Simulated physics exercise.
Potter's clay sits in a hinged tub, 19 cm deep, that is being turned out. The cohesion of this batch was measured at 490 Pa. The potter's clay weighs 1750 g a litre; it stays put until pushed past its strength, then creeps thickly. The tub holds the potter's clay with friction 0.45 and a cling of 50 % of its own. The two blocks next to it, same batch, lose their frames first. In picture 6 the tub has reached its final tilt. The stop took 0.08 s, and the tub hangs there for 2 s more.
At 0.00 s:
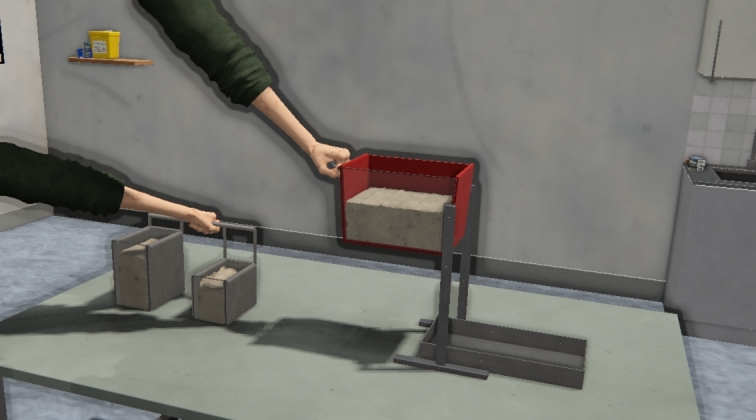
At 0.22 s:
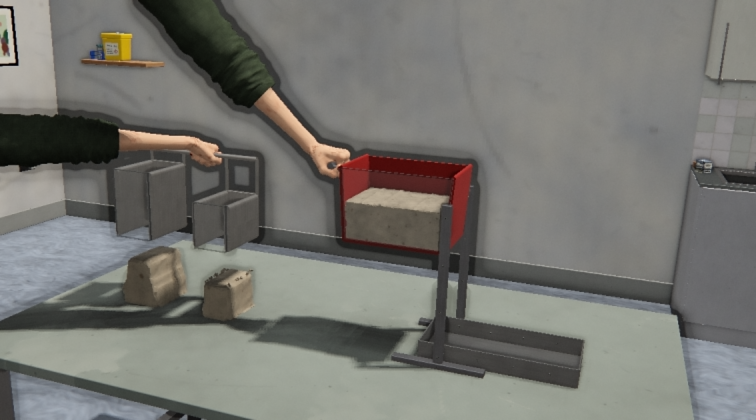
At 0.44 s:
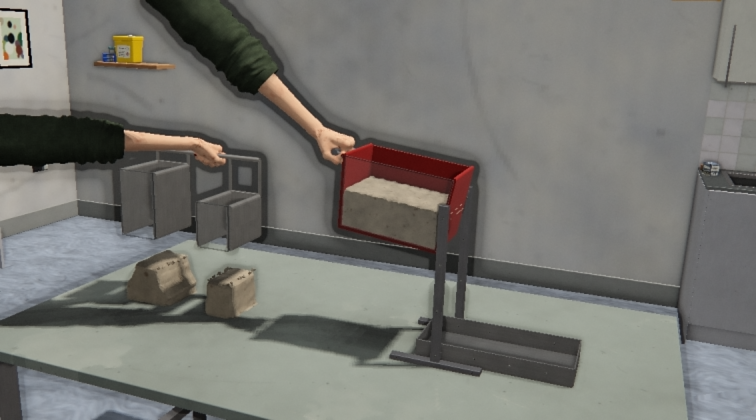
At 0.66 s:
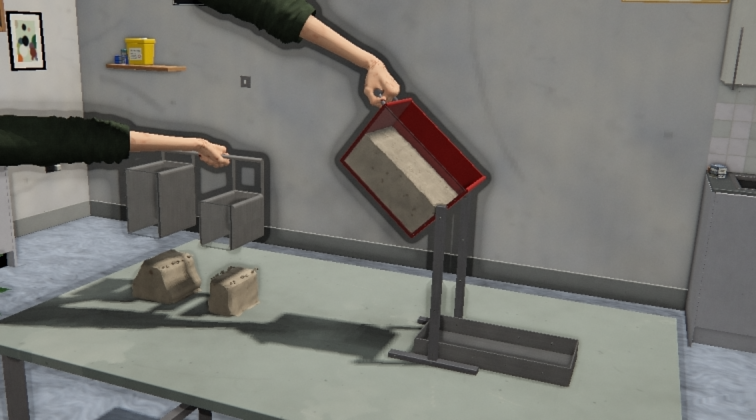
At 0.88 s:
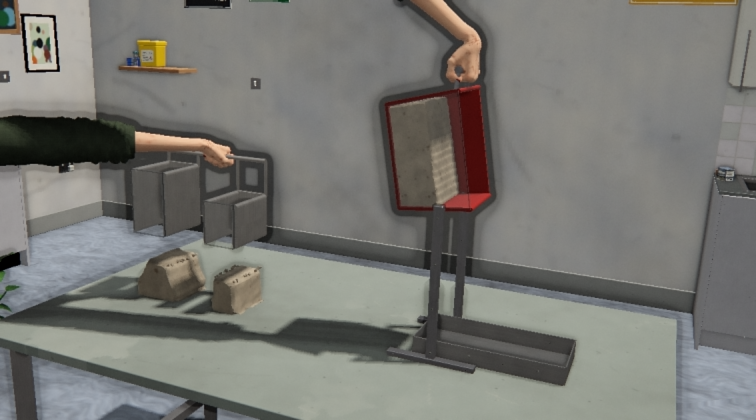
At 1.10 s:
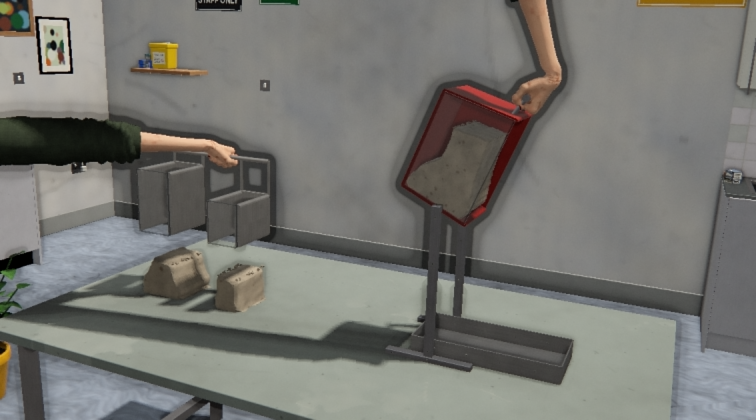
Two grey holders, lifted by a hand at left, leave two clay blocks on the table, the larger sagging slightly; another hand then swings a red tub up and over to the right, the clay inside slumping.
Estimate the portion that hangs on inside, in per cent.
About 0 %.
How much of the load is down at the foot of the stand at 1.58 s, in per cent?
Near 70 %.
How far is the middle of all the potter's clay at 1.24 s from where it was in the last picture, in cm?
About 13 cm.
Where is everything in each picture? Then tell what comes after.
In the first frame, handle-side rim at (343, 167), tilt 0 degrees; highest point of the potter's clay at (407, 208); test blocks 17 cm, 11 cm high (left to right).
In the second frame, handle-side rim at (343, 167), tilt 0 degrees; highest point of the potter's clay at (405, 208); test blocks 14 cm, 11 cm high (left to right).
In the third frame, handle-side rim at (346, 155), tilt 7 degrees; highest point of the potter's clay at (351, 190); test blocks 13 cm, 11 cm high (left to right).
In the fourth frame, handle-side rim at (387, 106), tilt 41 degrees; highest point of the potter's clay at (369, 136); test blocks 12 cm, 11 cm high (left to right).
In the fifth frame, handle-side rim at (459, 93), tilt 80 degrees; highest point of the potter's clay at (420, 103); test blocks 12 cm, 11 cm high (left to right).
In the sixth frame, handle-side rim at (515, 123), tilt 112 degrees; highest point of the potter's clay at (458, 130); test blocks 12 cm, 11 cm high (left to right).
By 1.24 s, the tub is at 112 degrees and holds 37 %.
By 1.41 s, the tub is at 112 degrees and holds 20 %.
By 1.58 s, the tub is at 112 degrees and holds 0 %.
By 1.75 s, the tub is at 112 degrees and holds 0 %.
By 3.10 s, at the end, the tub is at 112 degrees and holds 0 %.
